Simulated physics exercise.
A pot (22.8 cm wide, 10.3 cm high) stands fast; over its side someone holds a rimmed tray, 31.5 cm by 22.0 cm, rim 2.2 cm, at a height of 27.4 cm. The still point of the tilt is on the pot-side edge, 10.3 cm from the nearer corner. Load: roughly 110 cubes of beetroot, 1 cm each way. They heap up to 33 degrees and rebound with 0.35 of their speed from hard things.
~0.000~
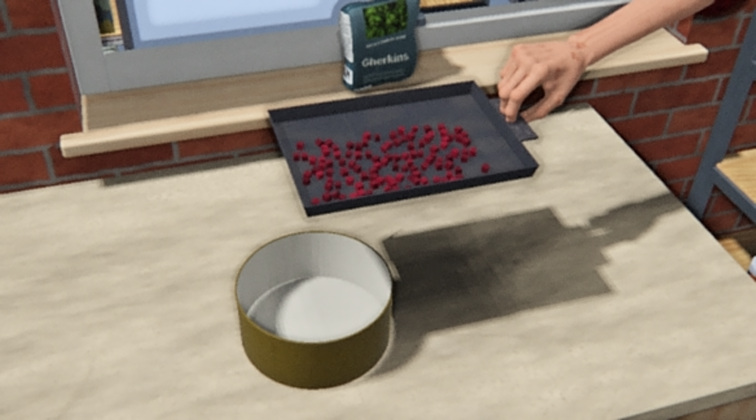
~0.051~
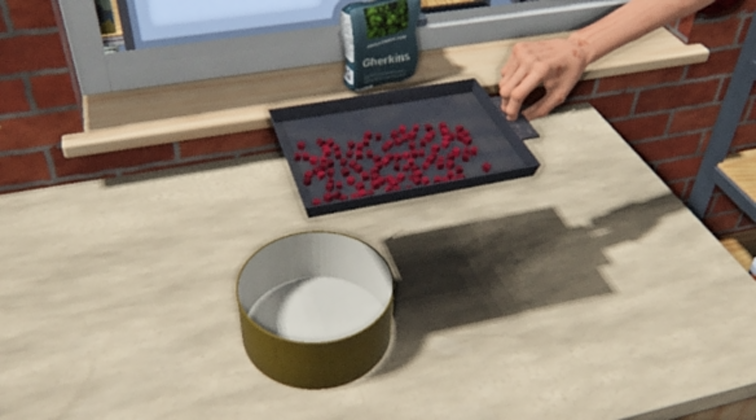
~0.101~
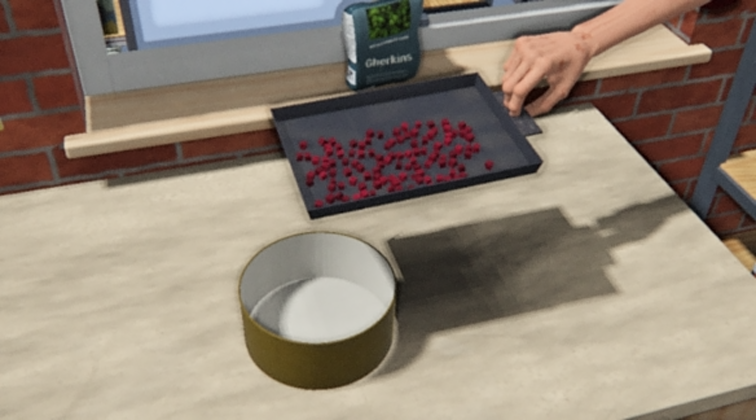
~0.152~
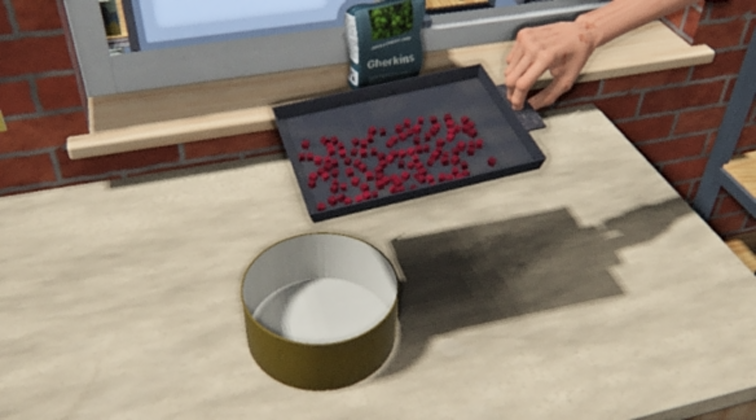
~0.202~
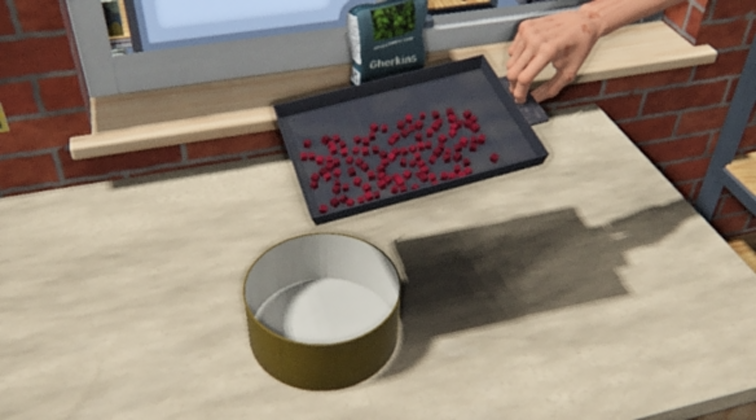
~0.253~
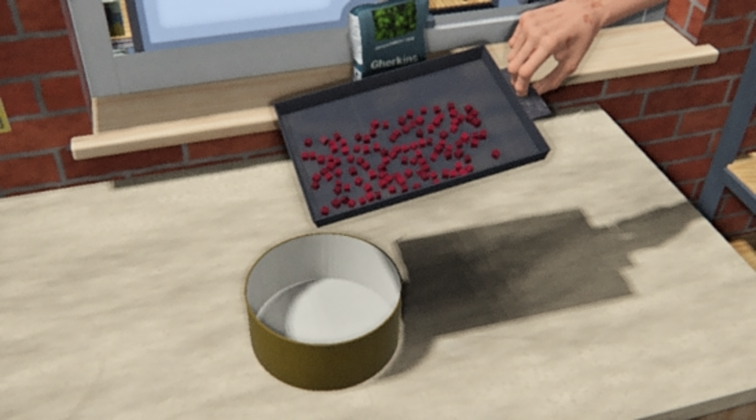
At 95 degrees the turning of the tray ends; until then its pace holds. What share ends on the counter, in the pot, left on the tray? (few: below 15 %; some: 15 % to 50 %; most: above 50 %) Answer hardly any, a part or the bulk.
Counter: Hardly any, pot: The bulk, tray: Hardly any.
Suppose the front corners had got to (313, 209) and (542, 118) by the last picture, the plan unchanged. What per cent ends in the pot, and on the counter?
Pot 60, counter 35.
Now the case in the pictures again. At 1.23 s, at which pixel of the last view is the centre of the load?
At about (351, 210).
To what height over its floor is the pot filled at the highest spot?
Some 2.0 cm.
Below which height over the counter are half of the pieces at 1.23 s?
Some 26 cm.
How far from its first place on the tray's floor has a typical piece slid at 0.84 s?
Some 7 cm.
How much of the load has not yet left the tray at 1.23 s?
Some 80 per cent of the load.
Then, at 0.84 s, tilt 52 degrees; the tray holds 100 %, the pot 0 %.
After 1.23 s, tilt 78 degrees; the tray holds 80 %, the pot 10 %.
After 1.70 s, tilt 95 degrees; the tray holds 10 %, the pot 70 %.
By 2.8 s all is still; counter 0 %, pot 100 %, tray 0 %.
